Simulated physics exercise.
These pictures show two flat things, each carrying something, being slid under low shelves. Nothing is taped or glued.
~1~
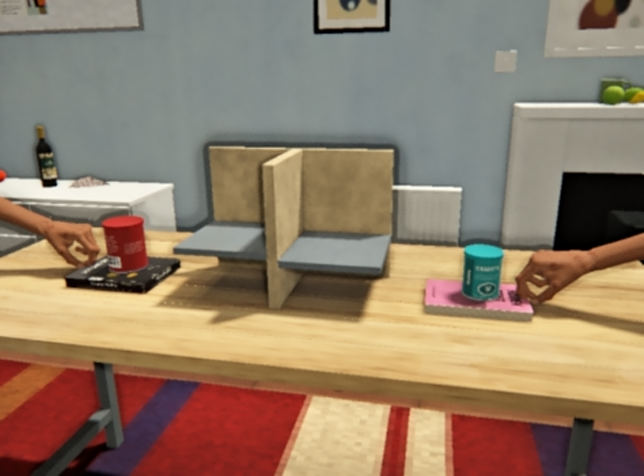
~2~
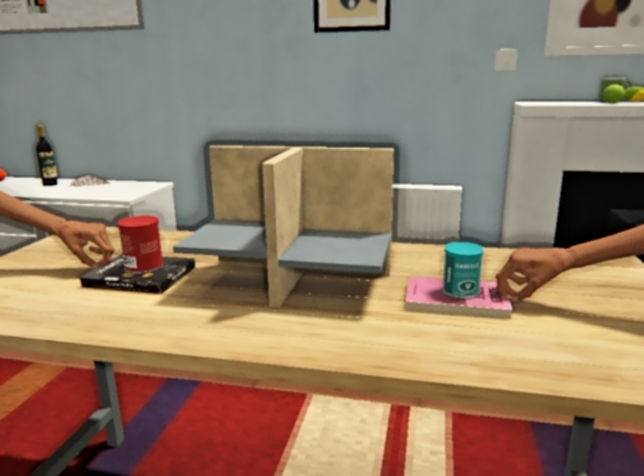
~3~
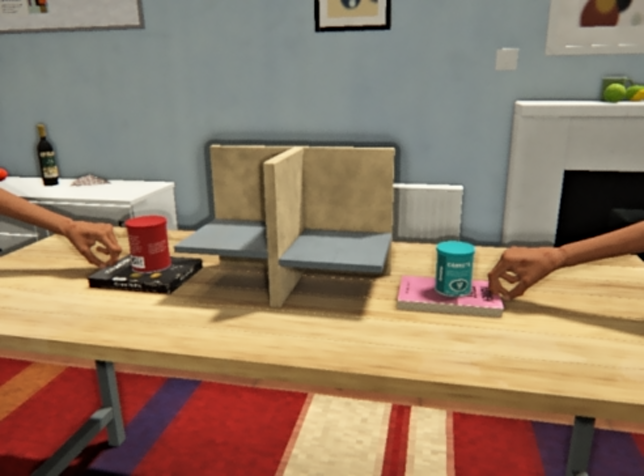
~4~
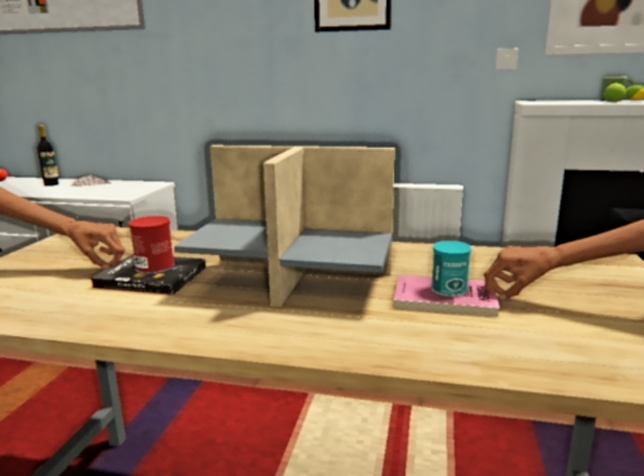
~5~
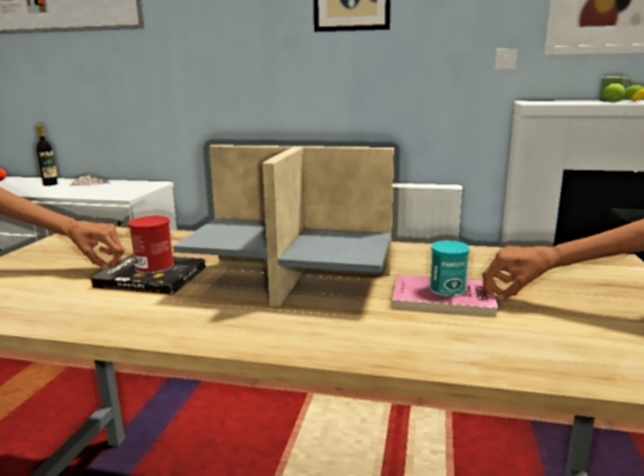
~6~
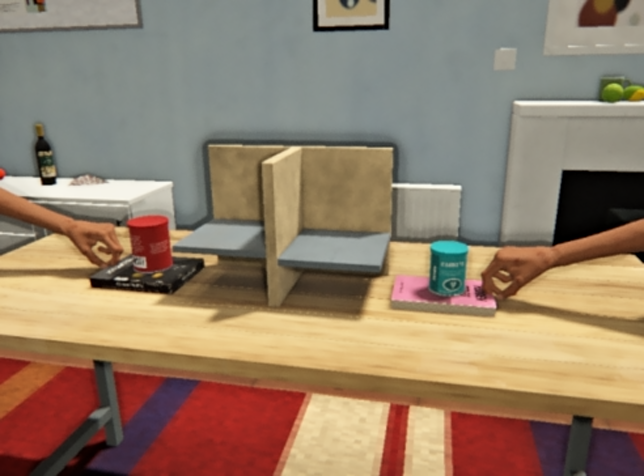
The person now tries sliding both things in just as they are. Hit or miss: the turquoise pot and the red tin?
Turquoise pot - hit. Red tin - hit.
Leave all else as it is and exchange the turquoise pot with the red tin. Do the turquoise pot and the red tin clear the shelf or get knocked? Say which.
Turquoise pot: Hits the shelf, red tin: Hits the shelf.
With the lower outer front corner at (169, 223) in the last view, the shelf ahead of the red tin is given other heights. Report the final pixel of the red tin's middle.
It finishes somewhere near (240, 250).
Then, 1.76 s on from there, turquoise pot turned 7° from its first pose near (402, 265); red tin turned 5° from its first pose near (177, 246).
Then, 2.18 s on from there, turquoise pot turned 46° from its first pose near (405, 270); red tin turned 37° from its first pose near (175, 250).
Then, 2.54 s on from there, turquoise pot on its side near (429, 281); red tin turned 51° from its first pose near (168, 250).
In the end, the turquoise pot strikes the shelf, near (429, 282); the red tin strikes the shelf, near (150, 260).
